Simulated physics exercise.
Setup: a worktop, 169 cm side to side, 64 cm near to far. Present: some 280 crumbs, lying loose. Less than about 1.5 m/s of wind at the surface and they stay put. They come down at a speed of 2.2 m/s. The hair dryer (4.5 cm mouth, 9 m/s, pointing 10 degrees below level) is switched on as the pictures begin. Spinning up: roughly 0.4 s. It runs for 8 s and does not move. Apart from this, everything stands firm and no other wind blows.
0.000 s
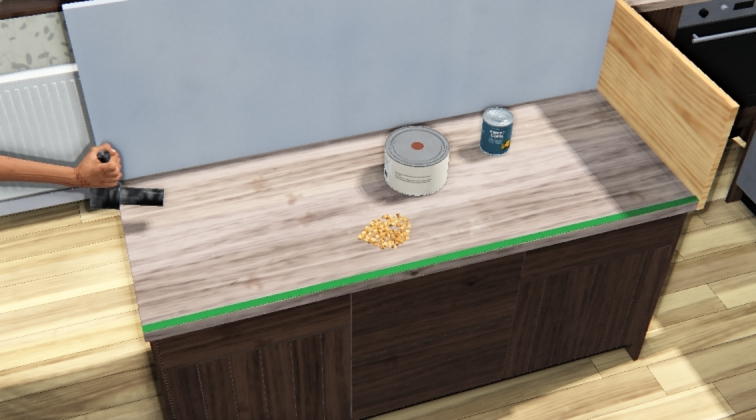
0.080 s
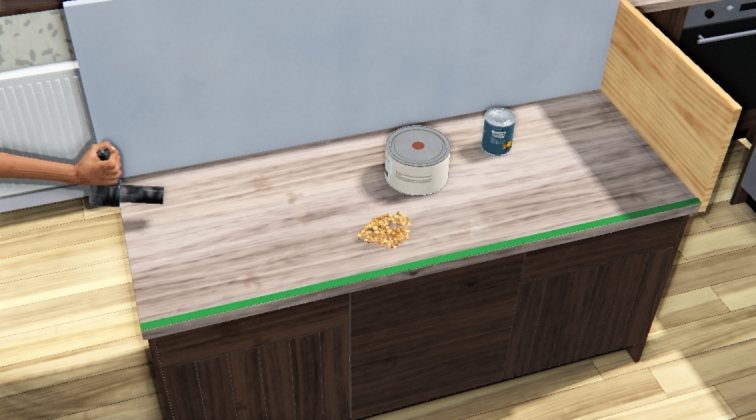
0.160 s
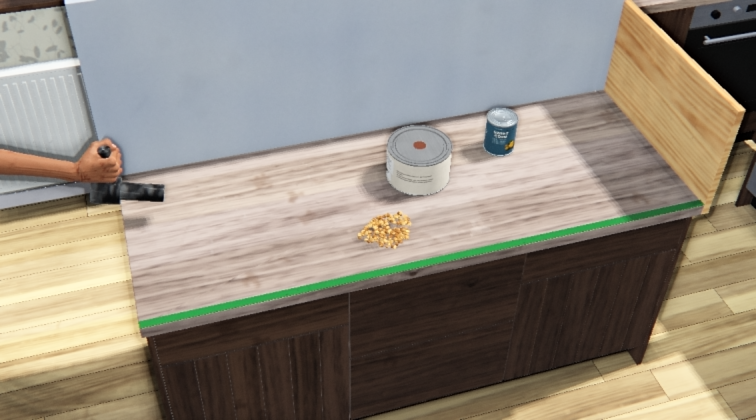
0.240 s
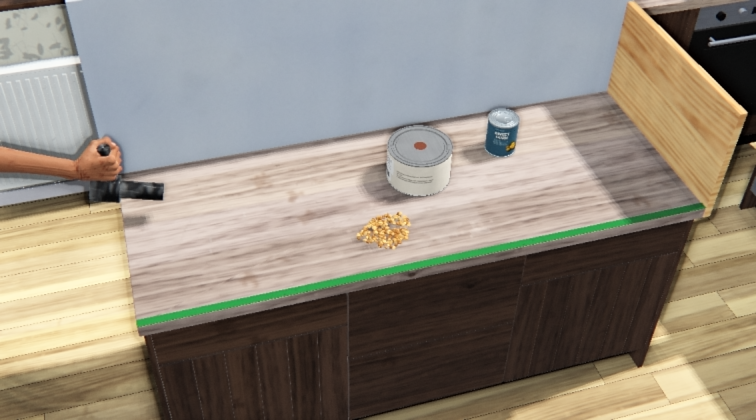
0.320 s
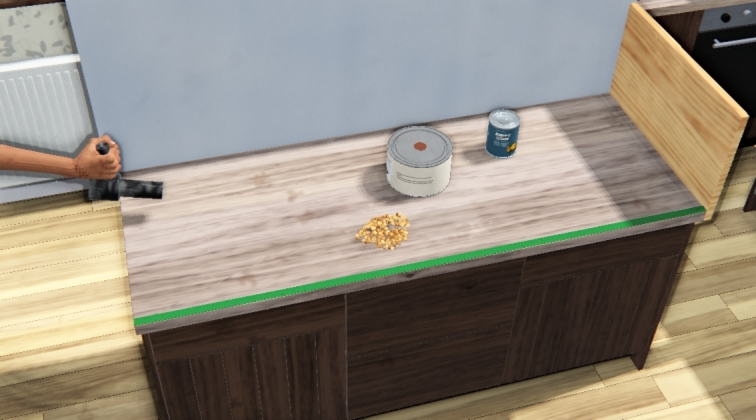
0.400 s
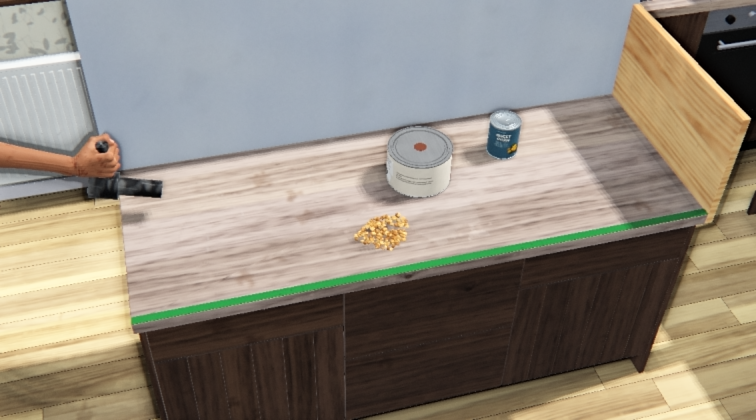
The clip opens on a wood-grain counter with a green front edge, holding a loose heap of golden crumbs, a large pale tin and a smaller blue tin. At left, a hand keeps a black hair dryer pointed across the counter, and the crumbs stay put while the view shifts very slightly.
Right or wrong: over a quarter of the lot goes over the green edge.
Right.
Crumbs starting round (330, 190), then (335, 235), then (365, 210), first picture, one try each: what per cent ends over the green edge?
10 %, 80 %, 80 %.
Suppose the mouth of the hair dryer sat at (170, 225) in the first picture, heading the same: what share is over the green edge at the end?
Outcome: Some 70 in a hundred.
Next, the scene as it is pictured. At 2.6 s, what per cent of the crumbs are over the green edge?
Estimate: Around 90 %.
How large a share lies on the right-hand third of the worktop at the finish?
About 2 percent.
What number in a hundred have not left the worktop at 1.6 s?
Roughly 15 per cent.
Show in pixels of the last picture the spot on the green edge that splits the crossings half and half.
About (537, 247).
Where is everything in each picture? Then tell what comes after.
In the first frame, the middle of the crumbs is near (385, 232), none has stirred yet and the mouth of the hair dryer is at (164, 198).
In the second frame, the middle of the crumbs is near (385, 230), none has stirred yet and the green edge is centred on (444, 262).
In the third frame, the middle of the crumbs is near (385, 229), none has stirred yet, the top of a large tin is at (420, 145) and the top of a tin is at (503, 117).
In the fourth frame, the middle of the crumbs is near (385, 230) and none has stirred yet.
In the fifth frame, the middle of the crumbs is near (383, 230) and none has stirred yet.
In the sixth frame, the middle of the crumbs is near (382, 231) and none has stirred yet.
After 1.6 s, 87 % are over the green edge; 79 % have settled or left.
After 2.6 s, 89 % are over the green edge; 90 % have settled or left.
After 4.4 s, 90 % are over the green edge; 91 % have settled or left.
After 8.0 s, at the end, 92 % are over the green edge.
